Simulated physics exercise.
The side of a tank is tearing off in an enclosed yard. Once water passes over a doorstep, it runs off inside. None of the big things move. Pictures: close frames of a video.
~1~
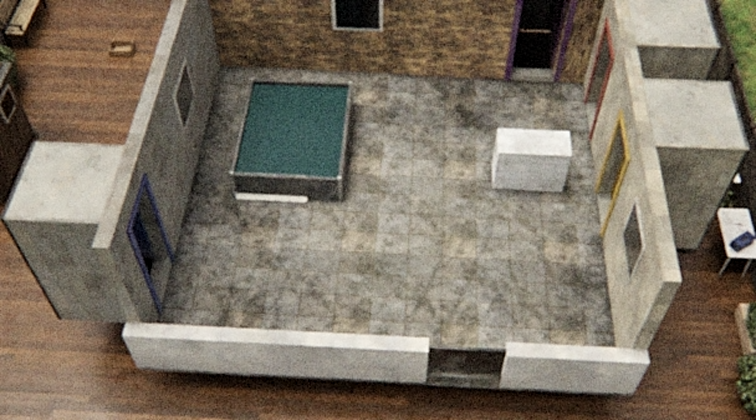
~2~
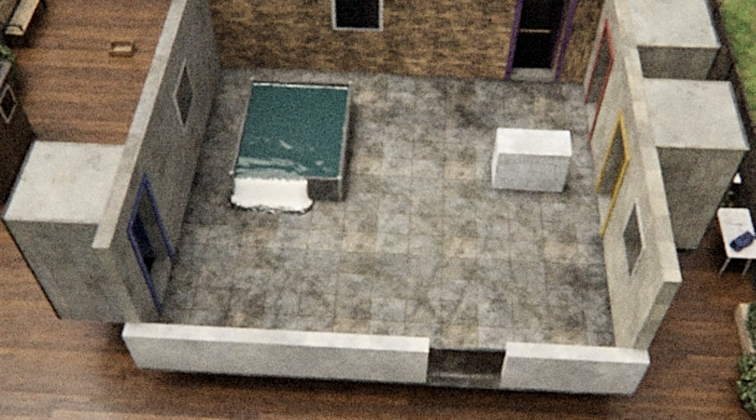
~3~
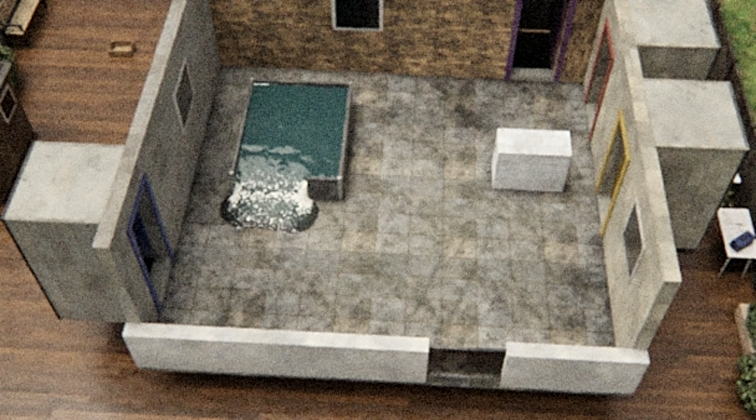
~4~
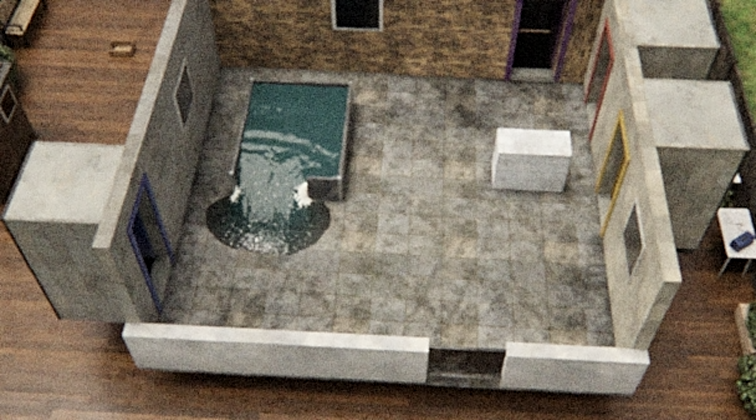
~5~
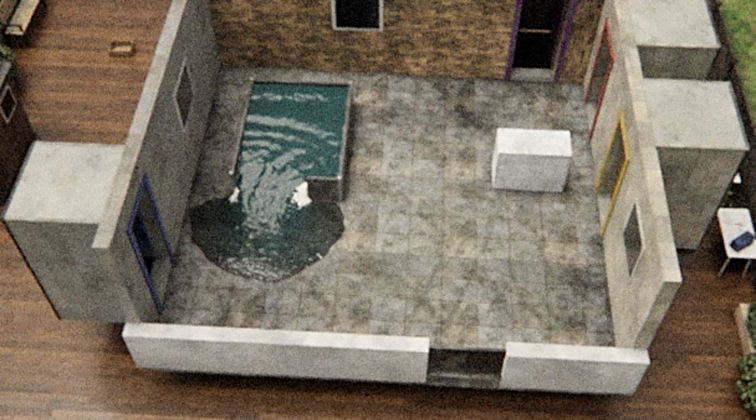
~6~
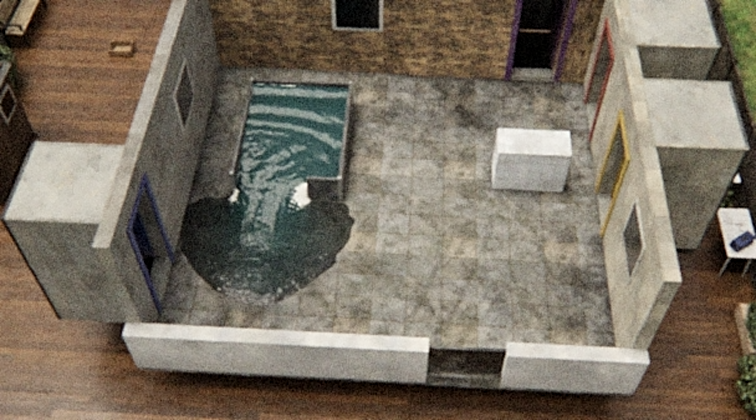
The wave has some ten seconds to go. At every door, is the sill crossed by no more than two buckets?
The purple door: Yes, it stays at two or less. The yellow door: No, more than that crosses. The blue door: Yes, it stays at two or less. The red door: Yes, it stays at two or less.
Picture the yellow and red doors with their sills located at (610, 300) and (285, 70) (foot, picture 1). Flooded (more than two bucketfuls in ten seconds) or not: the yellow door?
The yellow one goes past it.
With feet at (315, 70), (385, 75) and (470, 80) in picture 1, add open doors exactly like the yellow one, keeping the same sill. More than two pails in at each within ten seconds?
First stays short of it, second stays short of it, third stays short of it.
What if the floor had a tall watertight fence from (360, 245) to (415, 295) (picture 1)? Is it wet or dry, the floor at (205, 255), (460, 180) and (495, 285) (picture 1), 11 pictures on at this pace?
Taking the points in order, they are inundated, high and dry and high and dry.
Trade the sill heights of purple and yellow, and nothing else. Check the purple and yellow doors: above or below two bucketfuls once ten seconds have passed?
The purple door falls short, the yellow door falls short.
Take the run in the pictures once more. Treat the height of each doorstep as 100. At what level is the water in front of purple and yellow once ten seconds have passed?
Some 50 percent, then some 260 percent.
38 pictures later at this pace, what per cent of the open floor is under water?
I reckon around 60 %.
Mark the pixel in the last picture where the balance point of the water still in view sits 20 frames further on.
Close to (285, 237).
A moment on, water covers 20 % of the floor; the purple door not reached, the yellow door not reached, the blue door wet at the sill, nothing in, the red door not reached.
Next, water covers 25 % of the floor; the purple door not reached, the yellow door not reached, the blue door wet at the sill, nothing in, the red door not reached.
Then, water covers 30 % of the floor; the purple door not reached, the yellow door not reached, the blue door wet at the sill, nothing in, the red door not reached.
Later, water covers 60 % of the floor; the purple door not reached, the yellow door wet at the sill, nothing in, the blue door under two buckets in, the red door not reached.
In the end, water covers 75 % of the floor; the purple door wet at the sill, nothing in, the yellow door over two buckets in, the blue door under two buckets in, the red door wet at the sill, nothing in.
